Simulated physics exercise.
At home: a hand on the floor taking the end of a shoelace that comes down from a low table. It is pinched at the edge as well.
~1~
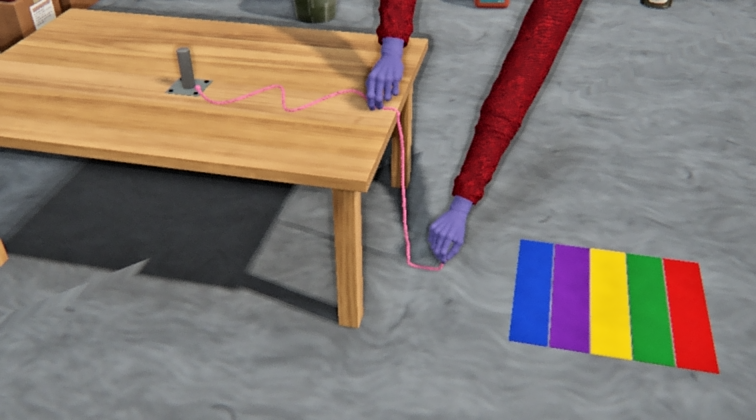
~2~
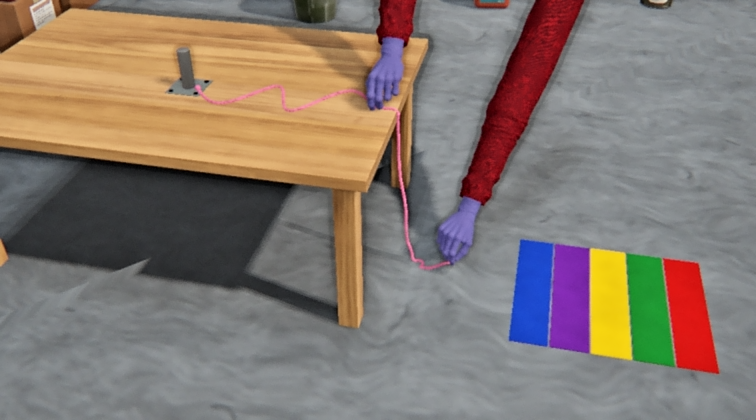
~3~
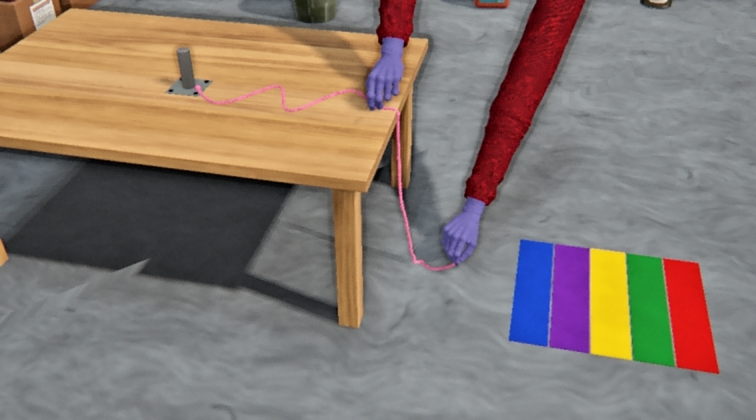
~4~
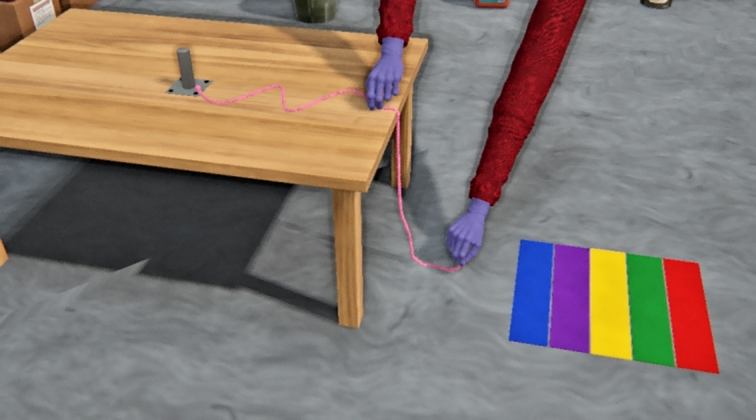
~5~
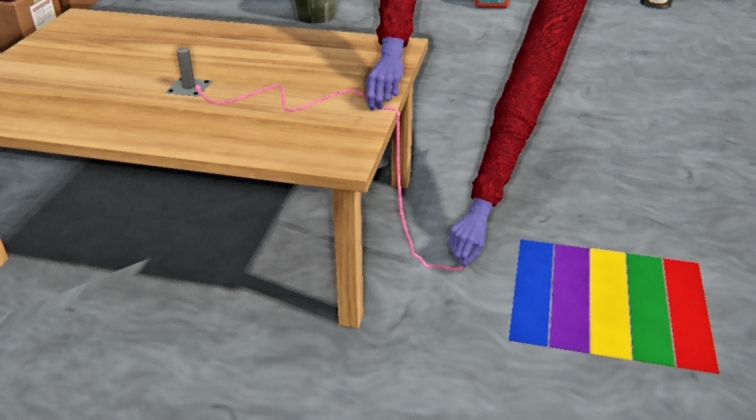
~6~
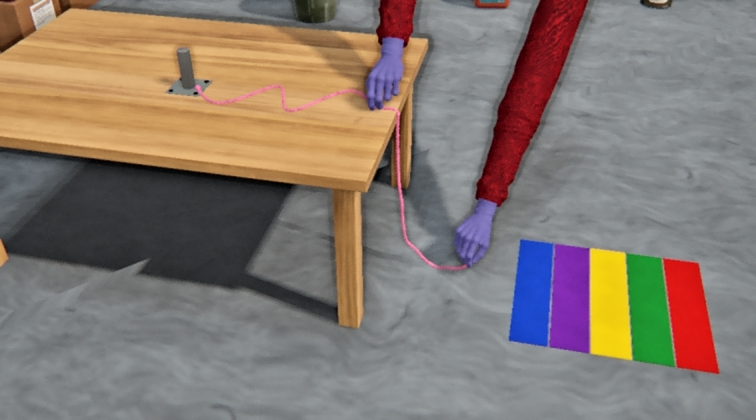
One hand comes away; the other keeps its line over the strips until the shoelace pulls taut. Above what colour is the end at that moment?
It gets as far as the red strip.
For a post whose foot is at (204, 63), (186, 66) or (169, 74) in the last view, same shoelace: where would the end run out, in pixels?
In that order: (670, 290), (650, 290) and (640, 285).
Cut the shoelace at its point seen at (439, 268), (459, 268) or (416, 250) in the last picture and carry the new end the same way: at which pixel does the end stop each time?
Near (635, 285), (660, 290) and (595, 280).
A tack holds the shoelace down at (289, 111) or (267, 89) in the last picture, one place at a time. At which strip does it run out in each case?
One after the other, yellow; green.
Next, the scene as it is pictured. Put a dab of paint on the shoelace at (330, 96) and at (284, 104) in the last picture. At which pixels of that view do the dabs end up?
Near (407, 116) and (342, 102).
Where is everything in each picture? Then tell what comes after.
End (446, 260); blue (530, 323); purple (570, 329); yellow (611, 335); green (652, 341); red (695, 348), in the first picture.
End (454, 261); shoelace through (213, 102) (283, 92) (326, 98) (388, 109) (401, 181) (410, 246), in the second picture.
End (459, 261), in the third picture.
End (464, 262); shoelace through (213, 102) (283, 92) (326, 98) (388, 109) (399, 181) (411, 246), in the fourth picture.
End (466, 263), in the fifth picture.
End (471, 263); shoelace through (213, 102) (283, 92) (326, 98) (388, 109) (399, 181) (412, 246), in the sixth picture.
A little later, end near (609, 283); over yellow.
Next, end near (657, 289); over green.
When it is tight, end near (686, 293); over red. The red one.
